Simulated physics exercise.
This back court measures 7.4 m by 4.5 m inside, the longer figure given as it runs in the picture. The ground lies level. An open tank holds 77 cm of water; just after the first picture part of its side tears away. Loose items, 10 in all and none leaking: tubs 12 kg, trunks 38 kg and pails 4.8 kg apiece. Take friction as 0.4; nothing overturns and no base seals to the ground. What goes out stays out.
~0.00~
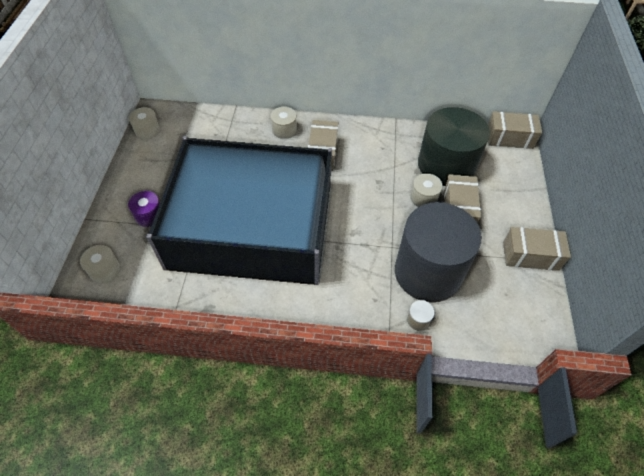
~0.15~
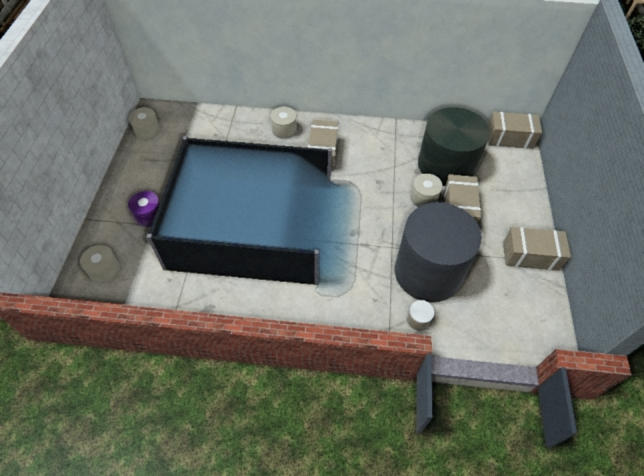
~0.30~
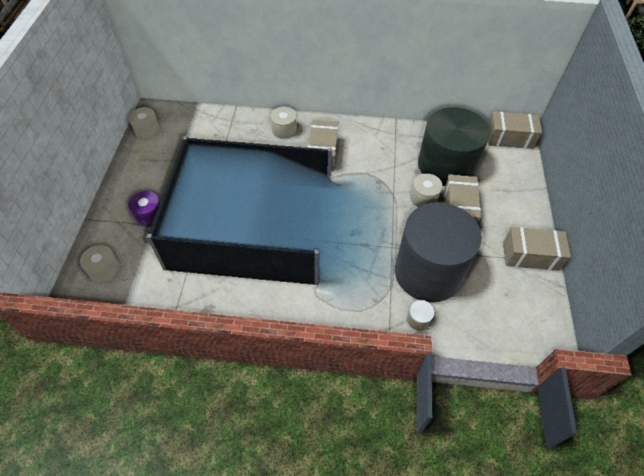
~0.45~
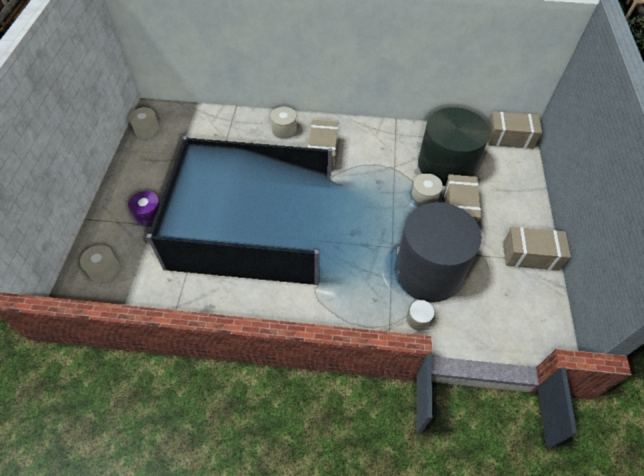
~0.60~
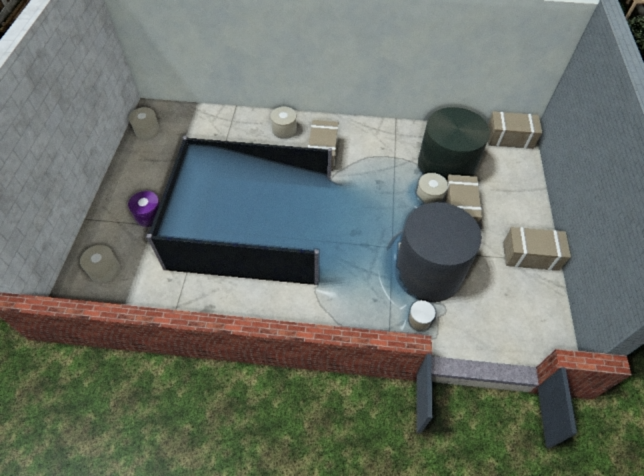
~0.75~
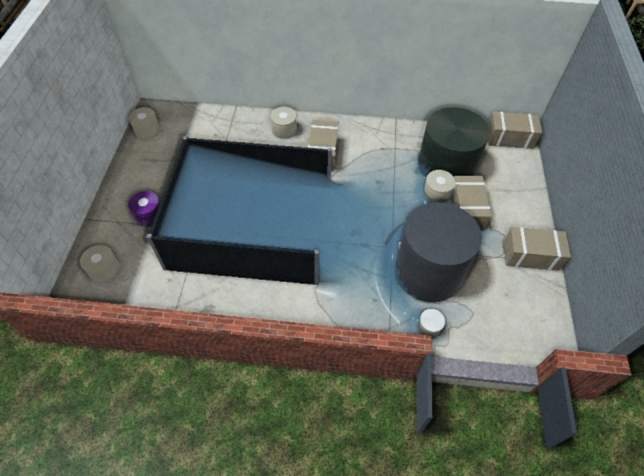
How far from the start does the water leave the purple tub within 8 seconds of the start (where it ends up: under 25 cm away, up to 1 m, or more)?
Purple tub barely shifts.
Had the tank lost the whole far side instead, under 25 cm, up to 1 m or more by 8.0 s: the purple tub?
Then the purple tub ends far away.
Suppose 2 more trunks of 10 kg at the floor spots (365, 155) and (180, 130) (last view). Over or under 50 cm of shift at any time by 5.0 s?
In turn: Past it, less.
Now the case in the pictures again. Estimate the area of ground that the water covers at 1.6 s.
Roughly 17 m2.
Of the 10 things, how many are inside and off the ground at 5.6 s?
I count 4.
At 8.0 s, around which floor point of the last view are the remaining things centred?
Around (300, 201).
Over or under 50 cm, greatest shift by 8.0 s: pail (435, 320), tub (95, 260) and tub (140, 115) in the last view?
In turn: More, under, more.
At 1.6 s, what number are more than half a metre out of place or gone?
I count 3.
After 1.6 s the purple tub is near (143, 202), 0.0 m from its start, aground; 1 of 10 are out; 1 afloat.
After 3.6 s the purple tub is near (143, 202), 0.0 m from its start, aground; 1 of 10 are out; 4 afloat.
After 5.6 s the purple tub is near (143, 202), 0.0 m from its start, aground; 1 of 10 are out; 4 afloat.
After 8.0 s the purple tub is near (148, 202), 0.1 m from its start, afloat; 1 of 10 are out; 3 afloat.
